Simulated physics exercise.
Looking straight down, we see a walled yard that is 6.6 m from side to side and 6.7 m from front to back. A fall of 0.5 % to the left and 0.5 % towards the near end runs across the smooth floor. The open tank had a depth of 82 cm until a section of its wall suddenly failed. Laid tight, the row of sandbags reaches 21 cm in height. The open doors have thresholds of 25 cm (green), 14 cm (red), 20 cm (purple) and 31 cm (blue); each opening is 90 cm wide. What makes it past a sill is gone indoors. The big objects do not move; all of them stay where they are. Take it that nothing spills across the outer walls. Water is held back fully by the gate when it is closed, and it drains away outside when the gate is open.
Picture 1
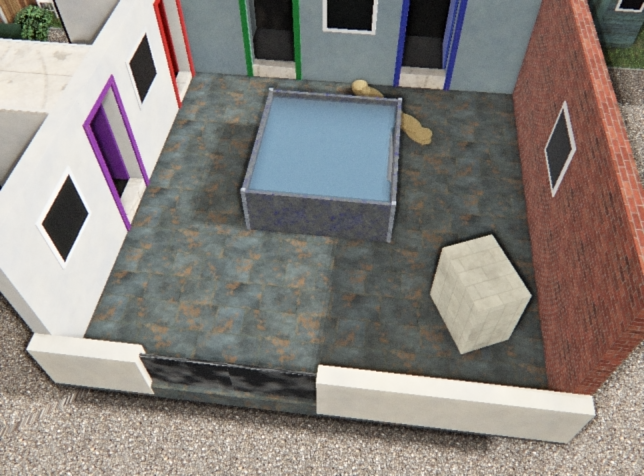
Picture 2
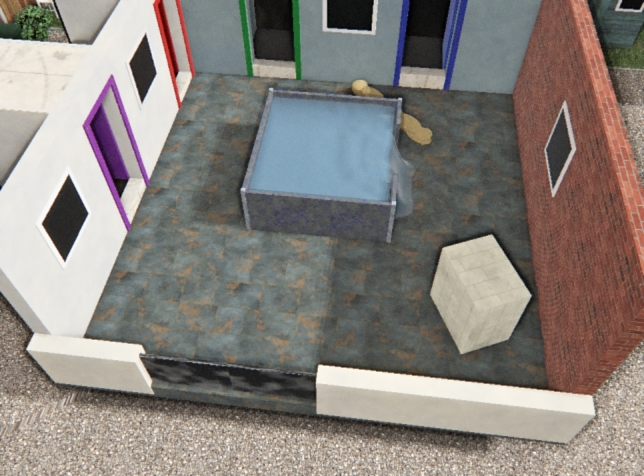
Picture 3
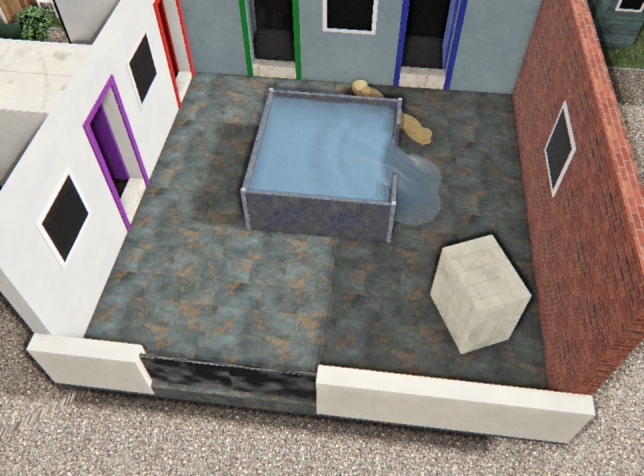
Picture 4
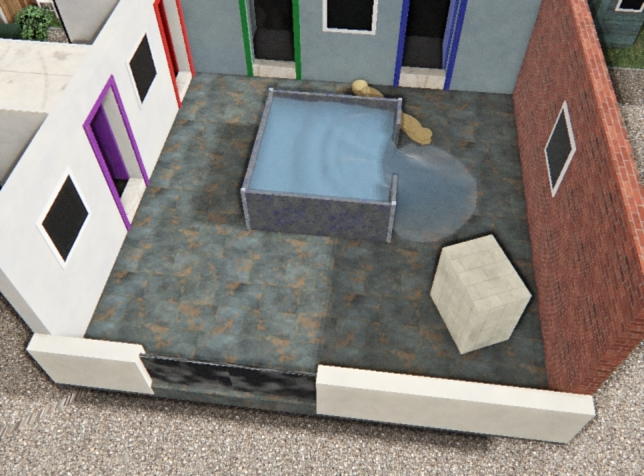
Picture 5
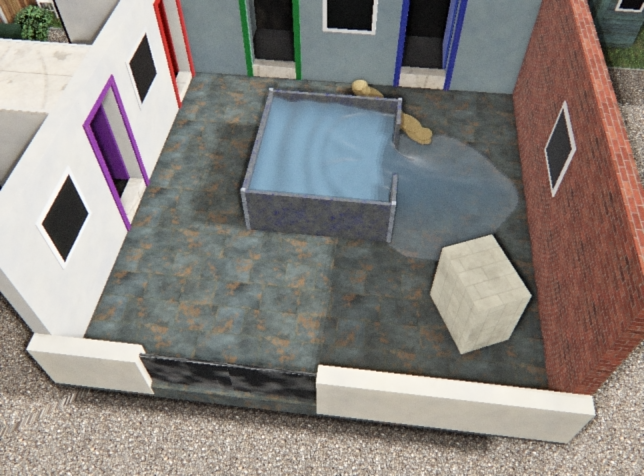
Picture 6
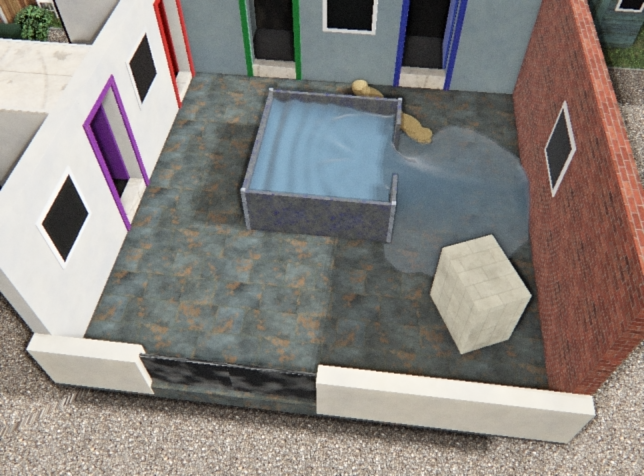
In a walled yard, water pours from the tank's right side and spreads to the brick wall.
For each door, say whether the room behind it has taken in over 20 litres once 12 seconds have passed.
At the end, at the green door the amount let in will fall short of the limit. At the red door the amount let in will fall short of the limit. At the purple door the amount let in will fall short of the limit. At the blue door the amount let in will fall short of the limit.
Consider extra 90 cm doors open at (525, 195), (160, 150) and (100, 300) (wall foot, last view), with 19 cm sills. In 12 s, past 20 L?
In that order: Over, below, below.
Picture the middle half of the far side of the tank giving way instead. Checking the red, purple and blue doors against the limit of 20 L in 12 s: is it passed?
So red ends up past the limit, purple short of it, blue short of it.
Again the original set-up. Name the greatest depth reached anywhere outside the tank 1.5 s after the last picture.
Max depth: About 54 centimetres.
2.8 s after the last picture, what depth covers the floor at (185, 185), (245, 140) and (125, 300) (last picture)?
Taking the spots in order: 0 cm, 0 cm, 0 cm.
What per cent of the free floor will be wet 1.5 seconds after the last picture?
Close to 30 in a hundred.
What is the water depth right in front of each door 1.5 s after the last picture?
Readings (cm): Green = 0; red = 0; purple = 0; blue = 7.
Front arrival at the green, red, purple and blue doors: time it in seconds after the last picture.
Times: Green 2.4 seconds, red 3.6 seconds, purple 5.0 seconds, blue 1.3 seconds.
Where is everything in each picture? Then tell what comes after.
The open tank at (327, 146) is whole and still, 82 cm deep, in the first picture.
The front is at (403, 215), 0.7 m from the gap at (392, 175); 0.3 m2 of floor is under water; 82 cm left at the back of the open tank, in the second picture.
Water pours out at (392, 176) and has run 0.9 m, to (431, 214); typically 13 cm deep outside, 82 cm at the open tank's back, in the third picture.
The front is at (473, 182), 1.5 m from the gap at (391, 177); 2.4 m2 of floor is under water; 82 cm left at the back of the open tank, in the fourth picture.
Water pours out at (392, 176) and has run 2.1 m, to (511, 187); typically 7 cm deep outside, 78 cm at the open tank's back, in the fifth picture.
The front is at (527, 237), 2.4 m from the gap at (392, 175); 6.1 m2 of floor is under water; 70 cm left at the back of the open tank, in the sixth picture.
Then, 0.7 s after the last picture water covers 20 % of the floor and is deepest (48 cm) near (520, 201); green door not reached, red door not reached, purple door not reached, blue door not reached.
Then, 1.5 s after the last picture water covers 30 % of the floor and is deepest (54 cm) near (544, 414); green door not reached, red door not reached, purple door not reached, blue door 7 cm at the sill, 0 L in.
Then, 2.8 s after the last picture water covers 50 % of the floor and is deepest (39 cm) near (373, 91); green door 3 cm at the sill, 0 L in, red door not reached, purple door not reached, blue door 16 cm at the sill, 0 L in.
Then, 6.3 s after the last picture water covers 95 % of the floor and is deepest (24 cm) near (399, 110); green door 2 cm at the sill, 0 L in, red door 9 cm at the sill, 0 L in, purple door 11 cm at the sill, 0 L in, blue door 22 cm at the sill, 0 L in.
Then, 11.3 s after the last picture water covers 95 % of the floor and is deepest (18 cm) near (74, 361); green door 10 cm at the sill, 0 L in, red door 12 cm at the sill, 0 L in, purple door 12 cm at the sill, 0 L in, blue door 11 cm at the sill, 0 L in.
